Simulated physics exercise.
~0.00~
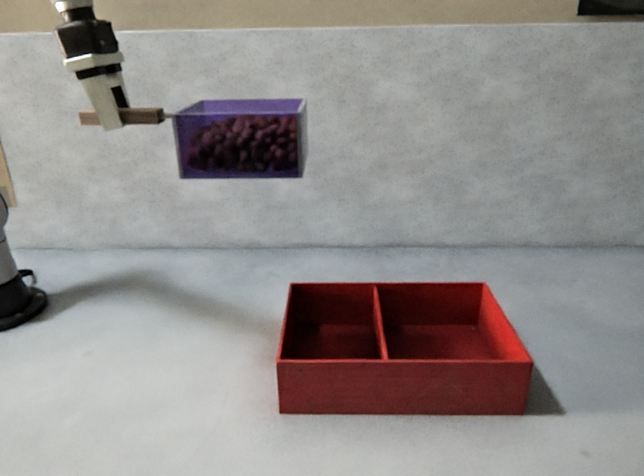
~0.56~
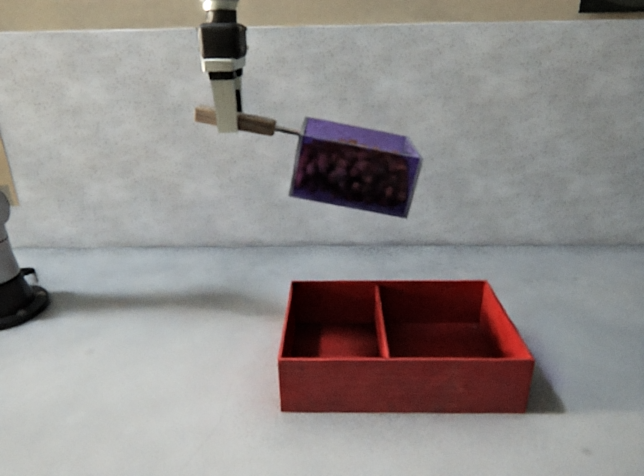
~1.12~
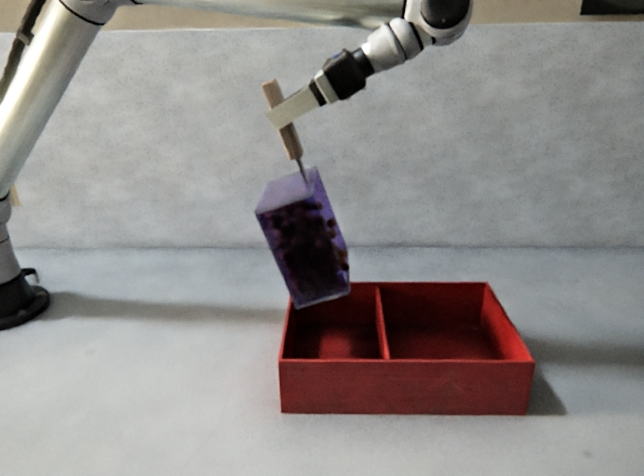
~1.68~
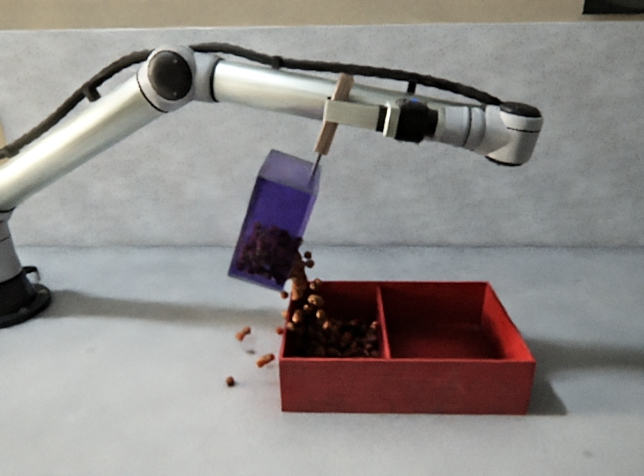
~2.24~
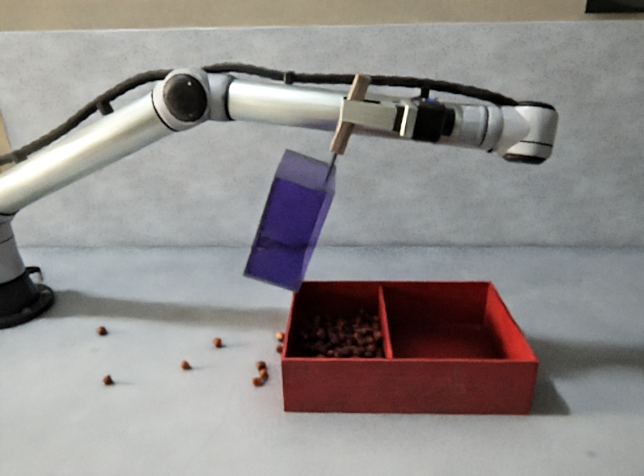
A robot arm carried a purple see-through box of hazelnuts to the right, tipped it steeply over a divided red crate and poured them out, leaving the box empty, most nuts in the left compartment and a few scattered on the table.
